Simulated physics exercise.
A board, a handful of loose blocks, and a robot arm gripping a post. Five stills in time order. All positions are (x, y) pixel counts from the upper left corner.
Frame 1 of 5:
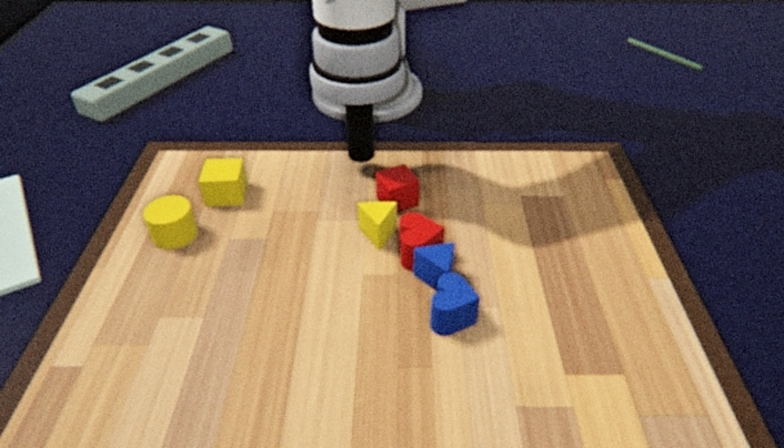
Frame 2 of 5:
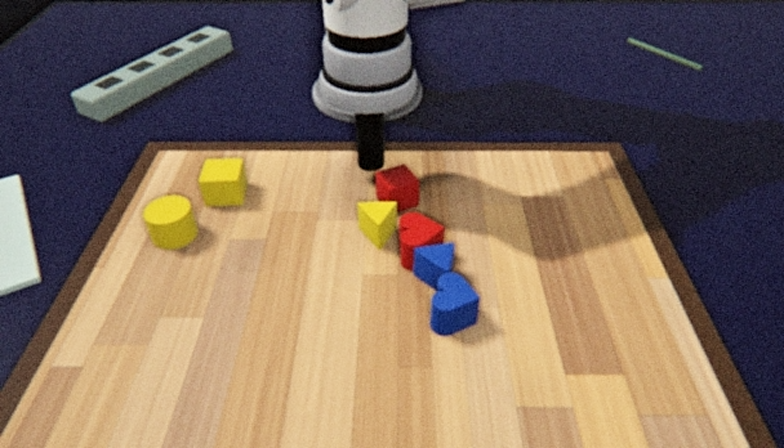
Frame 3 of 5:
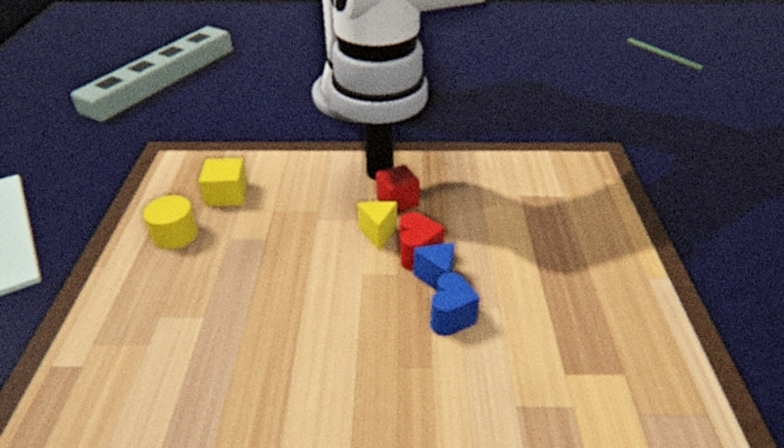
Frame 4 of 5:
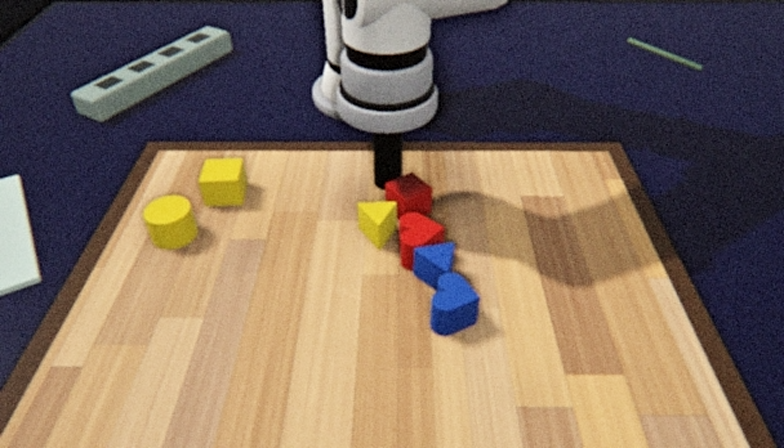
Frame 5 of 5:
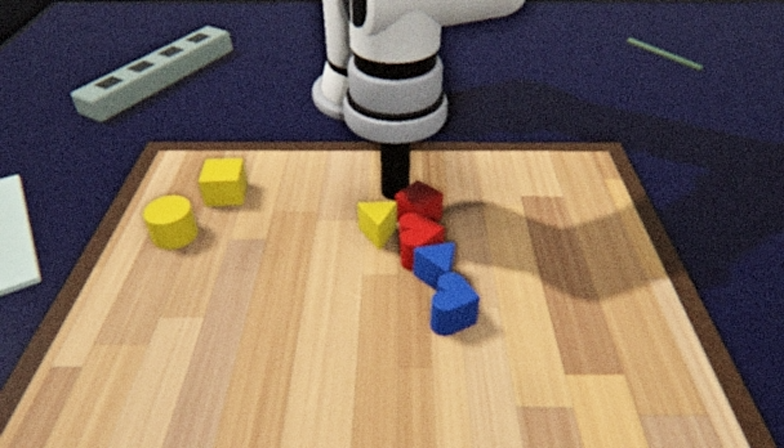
A robot arm moves its black post right and nudges a red block slightly.
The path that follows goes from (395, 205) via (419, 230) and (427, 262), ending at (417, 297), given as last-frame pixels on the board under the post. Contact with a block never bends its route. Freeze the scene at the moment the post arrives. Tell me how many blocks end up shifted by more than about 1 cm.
Going by the path, three or more of them shift by more than about 1 cm.
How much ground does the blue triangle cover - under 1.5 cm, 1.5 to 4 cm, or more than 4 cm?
Upwards of 4 cm.
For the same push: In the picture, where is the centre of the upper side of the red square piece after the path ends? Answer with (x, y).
My best guess is (462, 219).
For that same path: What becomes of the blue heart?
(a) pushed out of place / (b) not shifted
a
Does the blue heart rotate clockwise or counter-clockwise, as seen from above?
Direction: Clockwise.
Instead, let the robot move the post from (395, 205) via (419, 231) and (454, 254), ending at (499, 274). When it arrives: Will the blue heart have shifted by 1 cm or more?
No, I don't think so.
What follows on the original path. One third of the way, post at (420, 217); red heart at (419, 231); red square piece at (452, 213), turned 15° anticlockwise.
Two thirds of the way, post at (428, 248); red heart at (405, 254); red square piece at (462, 219), turned 45° anticlockwise; blue triangle at (440, 262), turned 40° anticlockwise.
At the end, post at (417, 283); red heart at (381, 279), turned 40° clockwise; red square piece at (462, 219), turned 45° anticlockwise; blue triangle at (453, 289), turned 105° anticlockwise; blue heart at (473, 315), turned 25° clockwise.
